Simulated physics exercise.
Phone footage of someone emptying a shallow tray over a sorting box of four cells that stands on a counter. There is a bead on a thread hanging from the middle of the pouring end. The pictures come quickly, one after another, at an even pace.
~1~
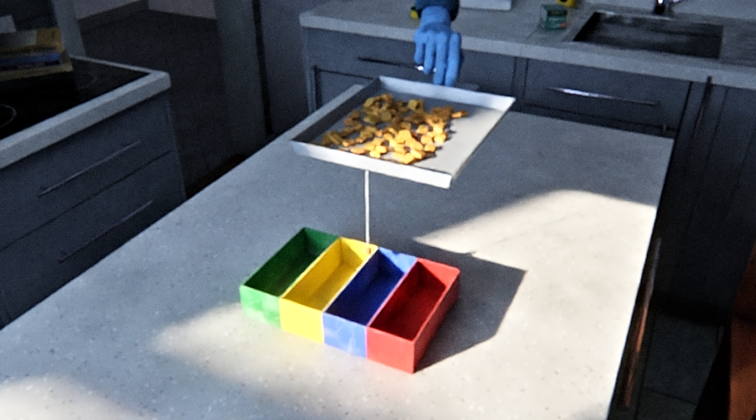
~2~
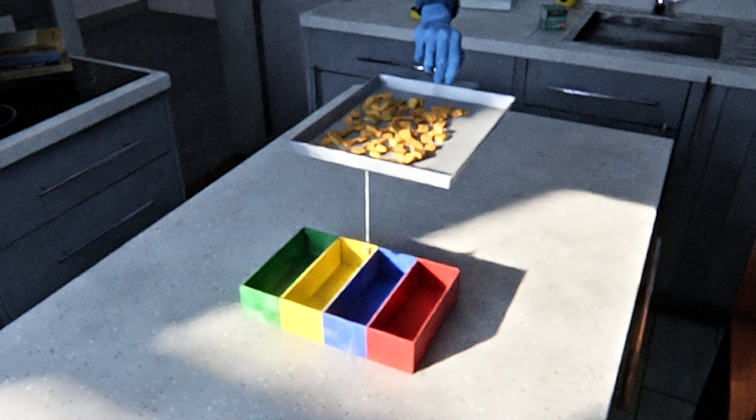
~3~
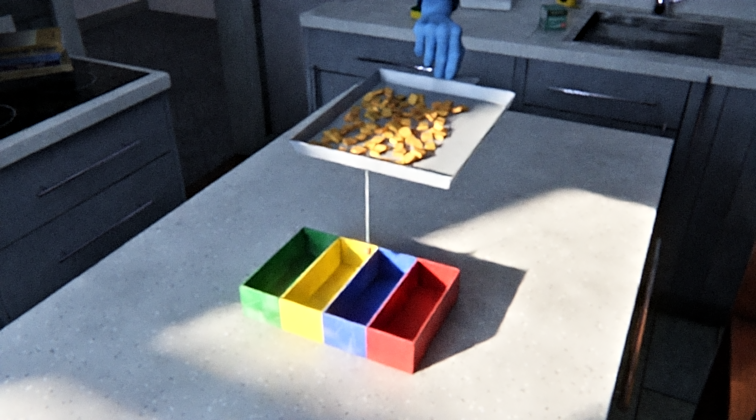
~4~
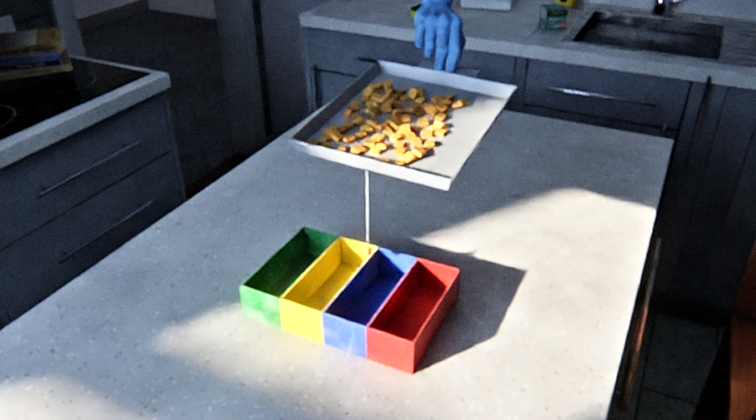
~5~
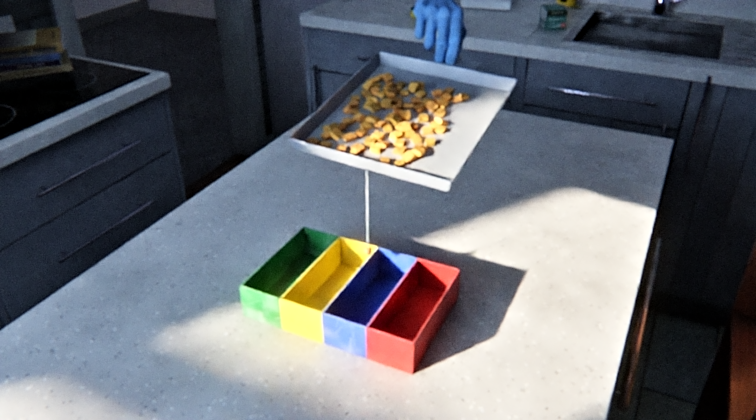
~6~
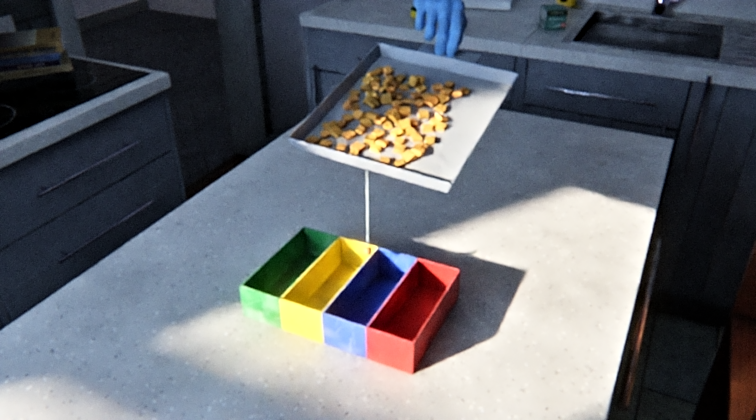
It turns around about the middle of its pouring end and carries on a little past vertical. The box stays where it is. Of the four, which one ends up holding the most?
The red one.
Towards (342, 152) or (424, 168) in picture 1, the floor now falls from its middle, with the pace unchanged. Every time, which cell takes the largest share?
Try 1 - that green cell; try 2 - the red one.
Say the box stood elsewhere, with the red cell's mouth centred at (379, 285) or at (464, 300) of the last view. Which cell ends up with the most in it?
First try: That red cell. Second try: Blue.
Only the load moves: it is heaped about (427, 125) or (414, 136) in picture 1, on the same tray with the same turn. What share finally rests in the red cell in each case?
It would be roughly 60 per cent for the first and roughly 60 per cent for the second.
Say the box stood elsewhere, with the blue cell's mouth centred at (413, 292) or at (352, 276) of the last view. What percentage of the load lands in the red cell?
Respectively 20 % and 50 %.
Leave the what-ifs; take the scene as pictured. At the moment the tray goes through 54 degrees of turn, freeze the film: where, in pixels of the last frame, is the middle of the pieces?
About (396, 152).
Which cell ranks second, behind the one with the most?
Second place goes to the cell in blue.
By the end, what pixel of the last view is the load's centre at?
The centre comes to rest near (411, 318).
Just after the last frame, tray tipped steeply; every one on the tray.
A moment on, tray tipped right over; the larger part on the tray; just a few in the red cell; just a few in the blue cell; just a few in the yellow cell; roughly a quarter falling or outside the box.
Further on, tray tipped past a quarter turn; roughly half in the red cell; roughly a quarter in the blue cell; about a tenth in the yellow cell; about a tenth falling or outside the box.
When it is over, tray tipped past a quarter turn; roughly half in the red cell; roughly a quarter in the blue cell; about a tenth in the yellow cell; not one in the green cell; about a tenth outside the box.
